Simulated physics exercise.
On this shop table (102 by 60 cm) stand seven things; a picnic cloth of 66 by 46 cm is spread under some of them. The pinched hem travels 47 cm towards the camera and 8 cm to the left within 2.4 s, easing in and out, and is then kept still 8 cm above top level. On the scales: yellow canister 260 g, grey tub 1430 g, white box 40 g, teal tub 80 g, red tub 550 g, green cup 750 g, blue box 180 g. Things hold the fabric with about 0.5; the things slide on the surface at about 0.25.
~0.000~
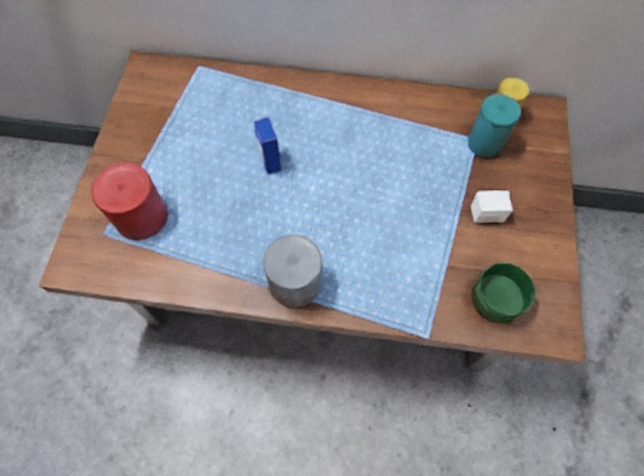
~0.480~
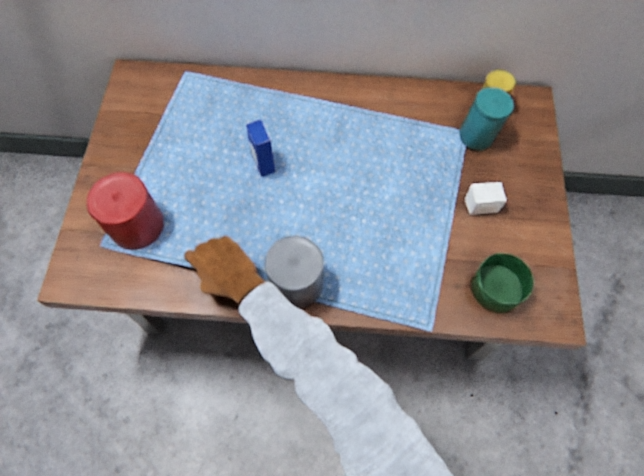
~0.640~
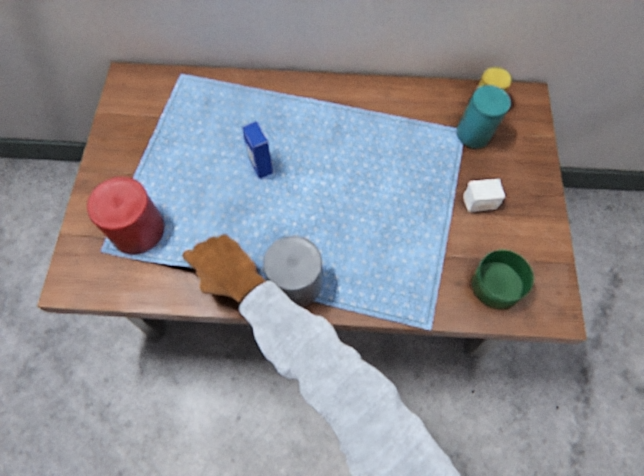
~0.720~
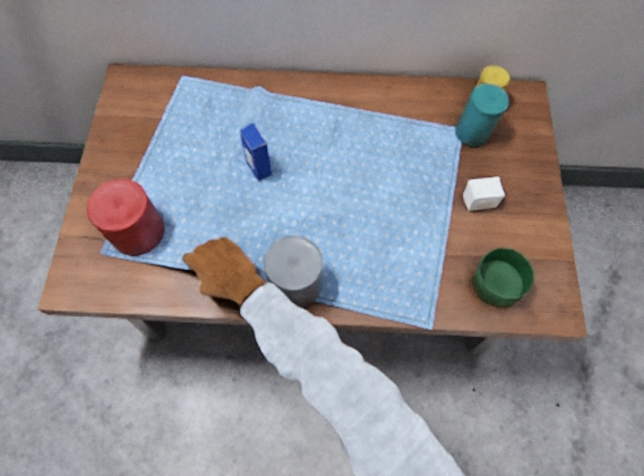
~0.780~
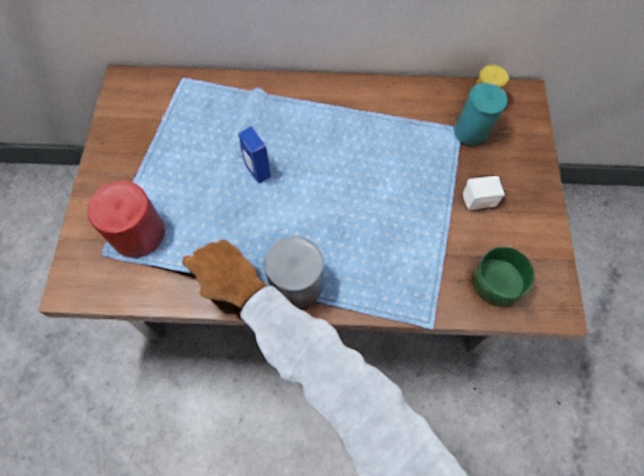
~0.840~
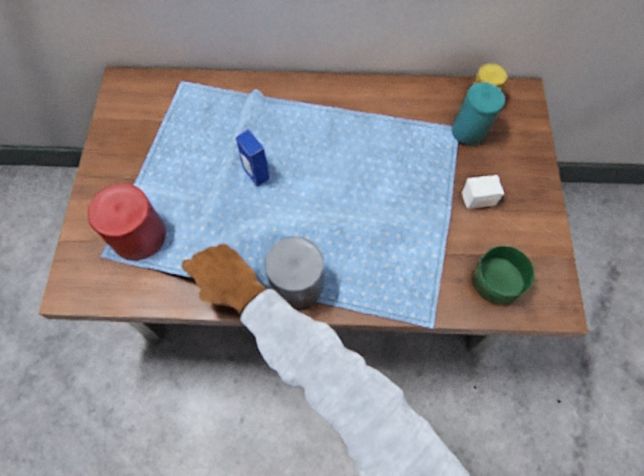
The video shows a blue cloth under several objects on a wooden table; a brown-gloved hand reaches in, grips its near edge and pulls slightly towards the camera and left, while the blue box shifts a little with the cloth.
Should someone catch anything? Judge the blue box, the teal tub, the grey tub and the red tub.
The blue box goes over the edge, the teal tub keeps to the top, the grey tub drops off, the red tub falls off.
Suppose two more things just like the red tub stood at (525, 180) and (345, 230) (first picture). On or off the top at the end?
In that order: Stays on, drops off.
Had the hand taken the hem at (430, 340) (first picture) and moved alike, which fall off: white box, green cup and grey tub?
In that case: White box stays up, green cup remains, grey tub falls off.
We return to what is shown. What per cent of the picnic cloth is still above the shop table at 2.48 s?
Some 10 per cent of it.
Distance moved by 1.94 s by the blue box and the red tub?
About: Blue box 30 cm, red tub 35 cm.
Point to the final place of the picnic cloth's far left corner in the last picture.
Near (153, 288).
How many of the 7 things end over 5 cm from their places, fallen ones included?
I count 4.
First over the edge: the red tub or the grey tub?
First goes the grey one.
After 1.4 s, 95 % of the picnic cloth is still over the top; blue box 14 cm off its start, red tub 10 cm off its start, grey tub 6 cm off its start.
After 1.9 s, 50 % of the picnic cloth is still over the top; red tub 35 cm off its start, blue box 32 cm off its start, grey tub over the edge.
After 2.5 s, 10 % of the picnic cloth is still over the top; red tub over the edge, blue box over the edge, grey tub over the edge.
After 3.0 s, 5 % of the picnic cloth is still over the top; red tub over the edge, blue box over the edge, grey tub over the edge.
After 4.6 s, 5 % of the picnic cloth is still over the top; red tub over the edge, blue box over the edge, grey tub over the edge, teal tub 5 cm off its start at (473, 113).
